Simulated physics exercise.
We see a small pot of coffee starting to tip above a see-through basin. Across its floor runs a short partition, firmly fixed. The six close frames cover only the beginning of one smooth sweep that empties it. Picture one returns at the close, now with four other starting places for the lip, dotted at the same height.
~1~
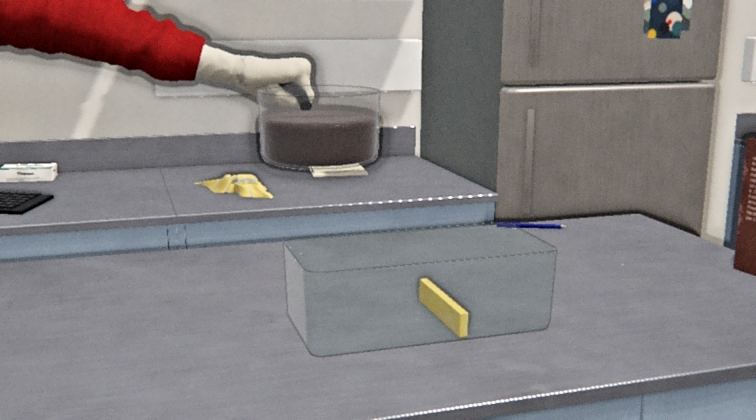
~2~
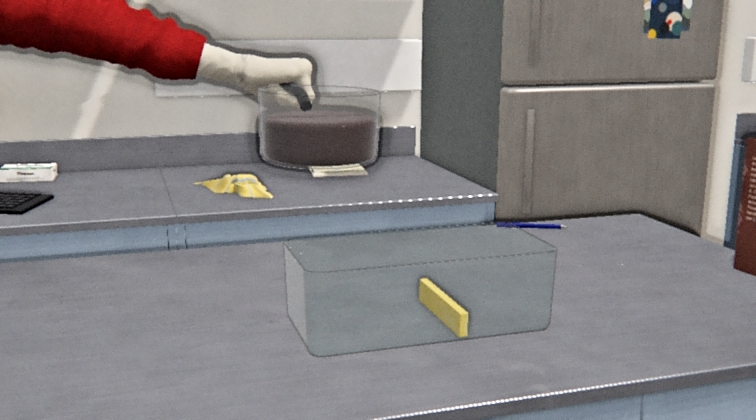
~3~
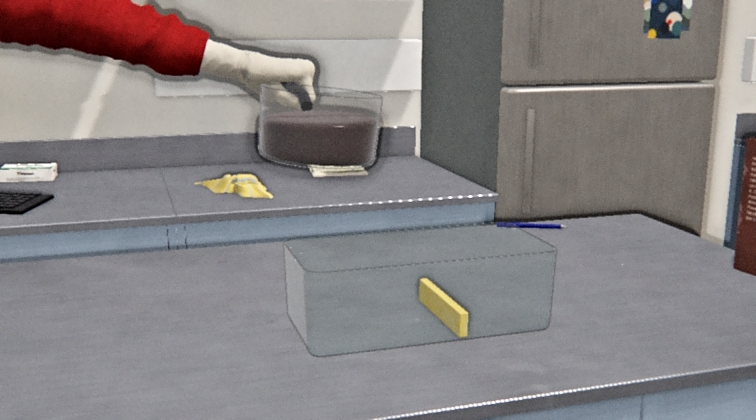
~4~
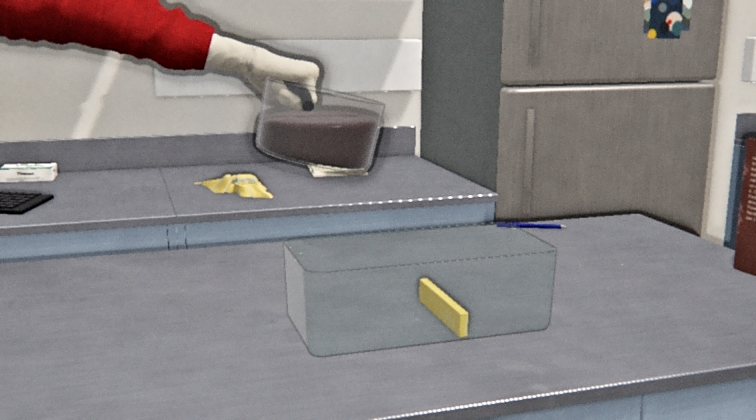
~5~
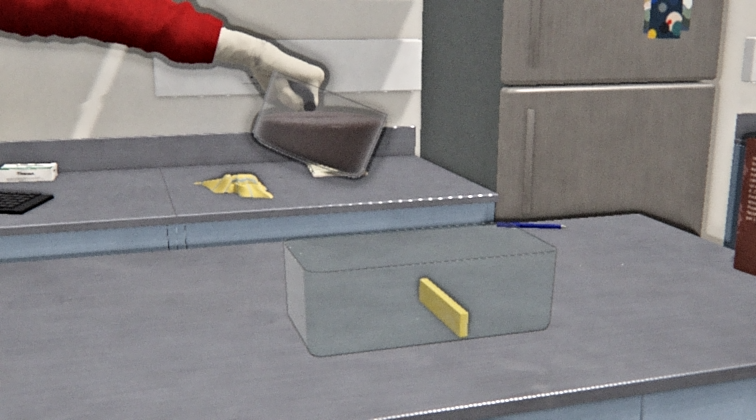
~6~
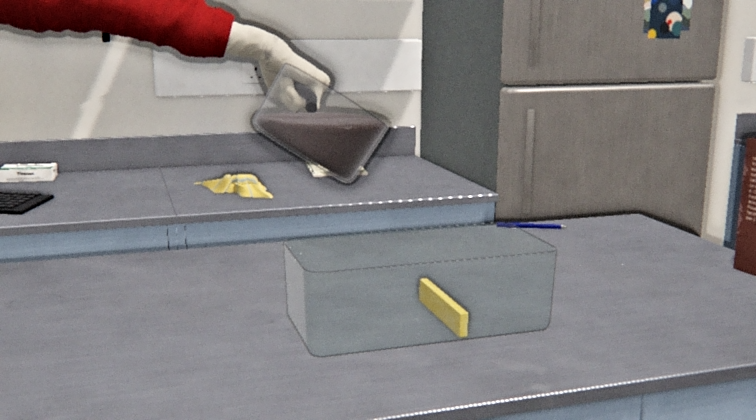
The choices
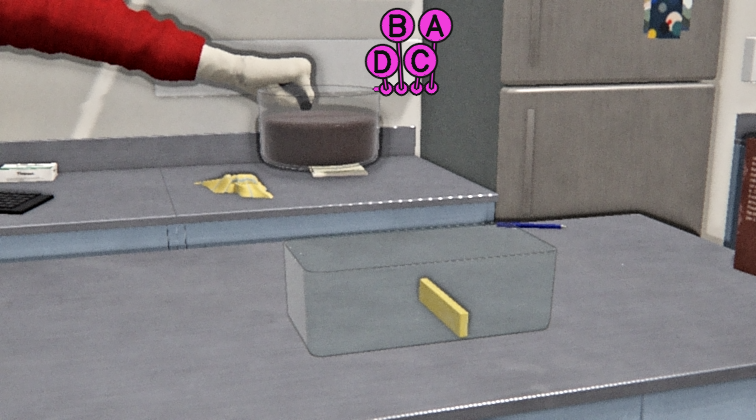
A red-sleeved arm in a pale glove reaches in from the upper left, holding a clear container of dark brown liquid above the back counter of a grey kitchen, seen from a fixed, slightly raised view. On the nearer counter sits a see-through basin with a short yellow partition, with a fridge behind. The container starts upright, then the hand steadily tilts it rightward.
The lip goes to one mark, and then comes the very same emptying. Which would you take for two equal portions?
I would pick spot B.
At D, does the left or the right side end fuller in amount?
The left side.
In magenta, A at (431, 87); B at (401, 88); C at (416, 88); D at (386, 88).
Choosing A, about 30 % ends left of the wall and 69 % right of it.
Choosing B, about 49 % ends left of the wall and 50 % right of it.
Choosing C, about 39 % ends left of the wall and 60 % right of it.
Choosing D, about 66 % ends left of the wall and 32 % right of it.
